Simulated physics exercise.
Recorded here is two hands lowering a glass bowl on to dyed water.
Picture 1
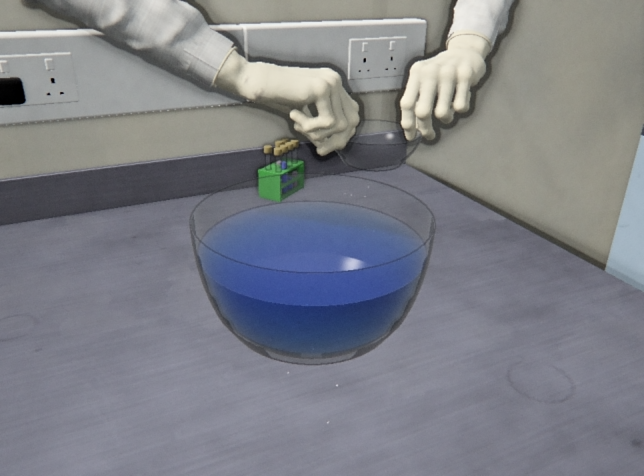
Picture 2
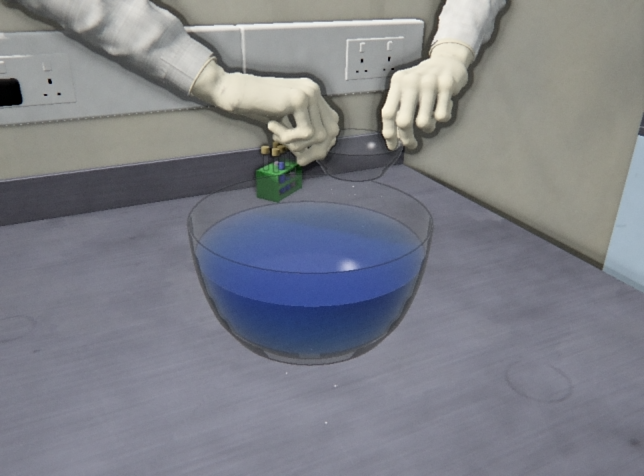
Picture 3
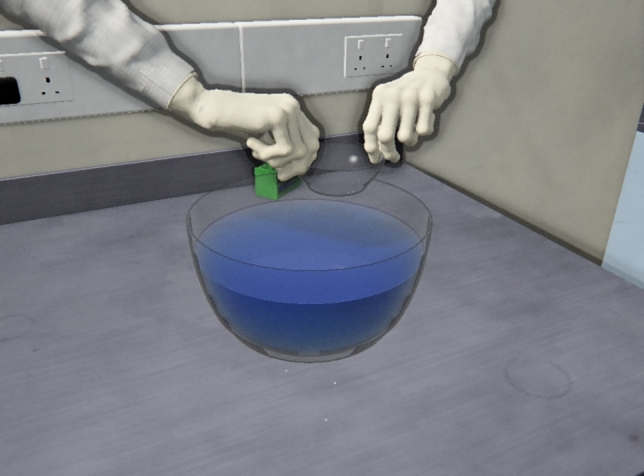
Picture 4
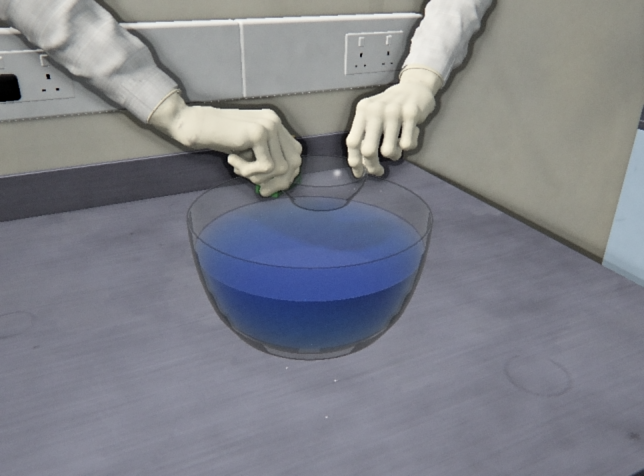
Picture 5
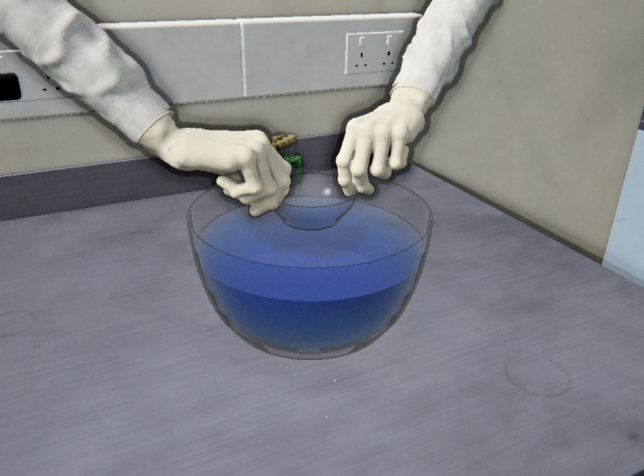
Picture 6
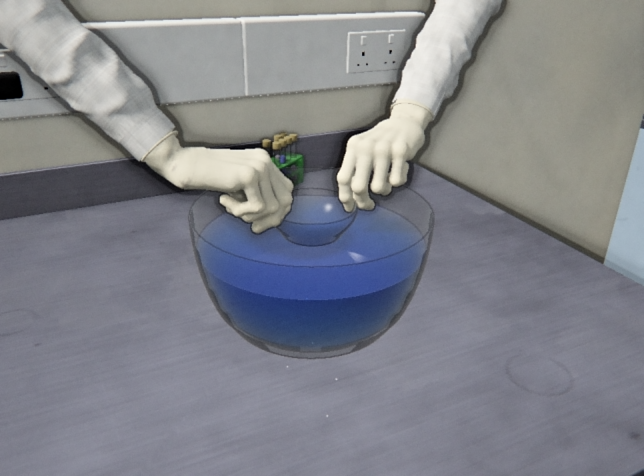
A large clear bowl of blue liquid sits on a grey worktop in a corner, seen from slightly above by a still camera. Behind it, two pale hands in white sleeves hold a small, empty glass bowl near a green rack, with white sockets on the wall. The hands bring the small bowl forward, leftward and down, over the tub's back rim to just above the blue surface.
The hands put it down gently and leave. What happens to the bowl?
Once free, it rides on the surface.
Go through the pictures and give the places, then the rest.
In the first picture, bowl (374, 145) empty; above the big tub.
In the second picture, bowl (355, 154) empty; coming down.
In the third picture, bowl (337, 168) empty; lower.
In the fourth picture, bowl (321, 183) empty; lower still.
In the fifth picture, bowl (311, 201) empty; close to the surface.
In the sixth picture, bowl (312, 217) empty; just over the surface.
Soon after, the bowl dips into the dyed water.
Later, it bobs and steadies.
In the end, the bowl floats with about half of its side showing.
